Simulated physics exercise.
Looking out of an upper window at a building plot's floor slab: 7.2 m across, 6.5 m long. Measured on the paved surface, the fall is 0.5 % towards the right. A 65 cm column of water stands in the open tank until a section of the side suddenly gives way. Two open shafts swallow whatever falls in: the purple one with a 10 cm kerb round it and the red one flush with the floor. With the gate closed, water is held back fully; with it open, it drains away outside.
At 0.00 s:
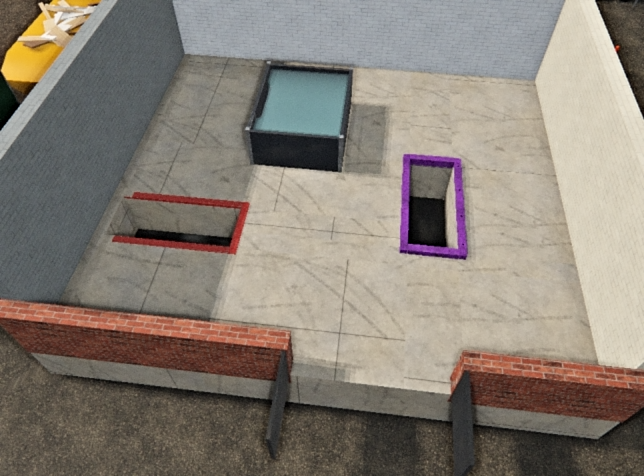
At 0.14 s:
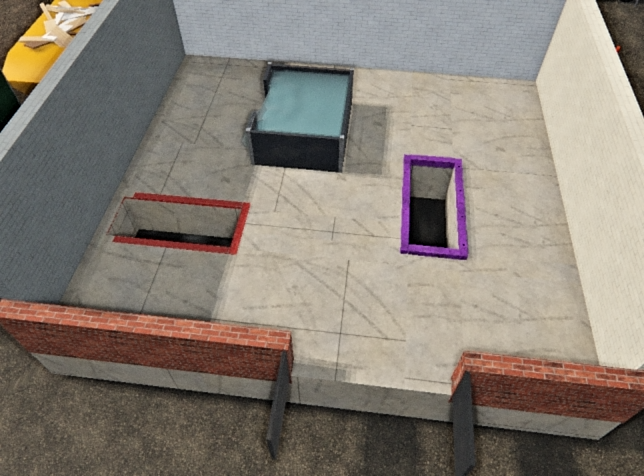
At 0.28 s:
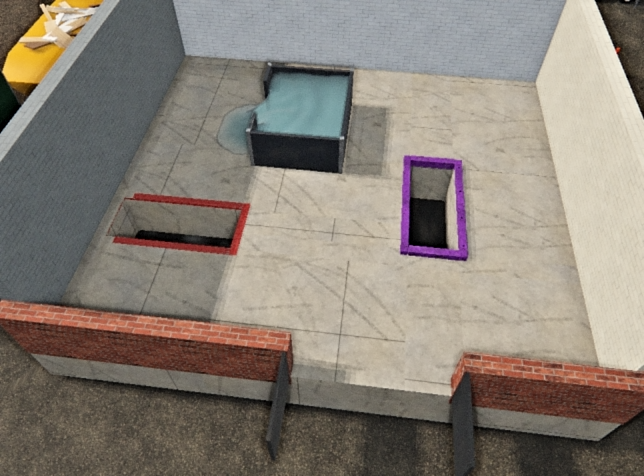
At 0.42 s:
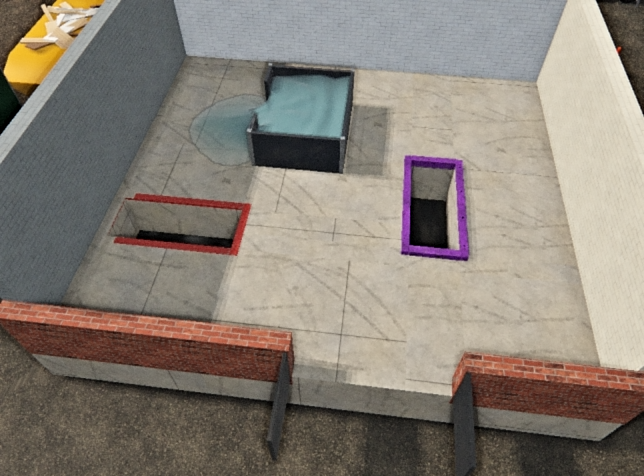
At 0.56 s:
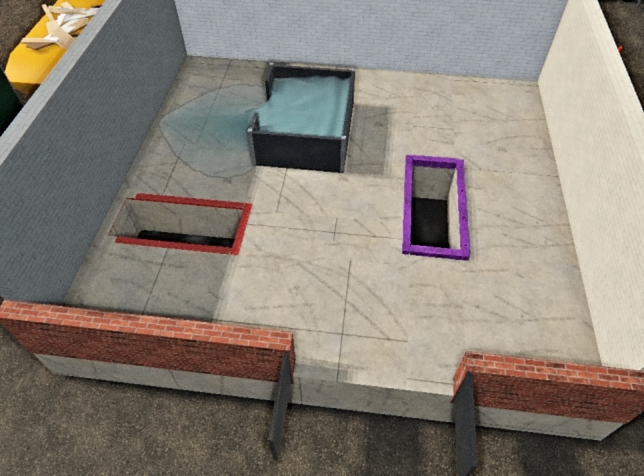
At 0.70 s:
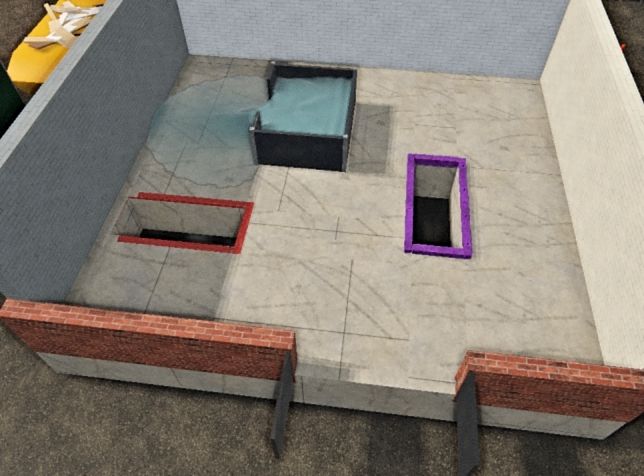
Walled concrete floor slab with red-edged and purple-edged openings, water pouring from a dark open tank and spreading leftward across the paving.
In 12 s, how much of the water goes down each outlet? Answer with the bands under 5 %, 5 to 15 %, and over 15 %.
Gateway: Not even 5 %; purple pit: Less than 5 %; red pit: Above 15 %.
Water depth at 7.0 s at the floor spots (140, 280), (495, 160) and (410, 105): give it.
I'd read it as roughly 1, 1 and 2 cm, in that order.
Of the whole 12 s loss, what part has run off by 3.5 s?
Roughly 40 per cent has gone by then.
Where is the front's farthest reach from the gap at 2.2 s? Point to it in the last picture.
Somewhere near pixel (58, 316).
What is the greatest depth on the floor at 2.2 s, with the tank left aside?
32 cm or so.
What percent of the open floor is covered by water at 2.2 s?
20 %.
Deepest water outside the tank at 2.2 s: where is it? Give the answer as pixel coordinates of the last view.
It's at about (187, 61) in the last picture.
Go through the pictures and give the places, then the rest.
Still water, 65 cm deep, in the open tank at (303, 102), in the first picture.
Water pours out at (264, 120) and has run 0.5 m, to (250, 146); deepest outside 20 cm, 65 cm at the open tank's back, in the second picture.
Water pours out at (264, 121) and has run 0.8 m, to (221, 139); deepest outside 33 cm, 65 cm at the open tank's back, in the third picture.
The front is at (194, 128), 1.3 m from the gap at (265, 122); 1.8 m2 of floor is under water; 59 cm left at the back of the open tank, in the fourth picture.
The front is at (163, 125), 1.9 m from the gap at (266, 121); 3.1 m2 of floor is under water; 55 cm left at the back of the open tank, in the fifth picture.
The front is at (147, 141), 2.2 m from the gap at (268, 119); 4.3 m2 of floor is under water; 55 cm left at the back of the open tank, in the sixth picture.
After 1.4 s water covers 15 % of the floor and is deepest (32 cm) near (156, 121); gone so far, the gateway 0 %, the purple pit 0 %, the red pit 0 %.
After 2.2 s water covers 20 % of the floor and is deepest (32 cm) near (187, 61); gone so far, the gateway 0 %, the purple pit 0 %, the red pit 6 %.
After 3.5 s water covers 25 % of the floor and is deepest (20 cm) near (174, 86); gone so far, the gateway 0 %, the purple pit 0 %, the red pit 15 %.
After 7.0 s water covers 40 % of the floor and is deepest (10 cm) near (522, 90); gone so far, the gateway 0 %, the purple pit 0 %, the red pit 31 %.
After 12.0 s water covers 60 % of the floor and is deepest (7 cm) near (529, 80); gone so far, the gateway 0 %, the purple pit 0 %, the red pit 41 %.
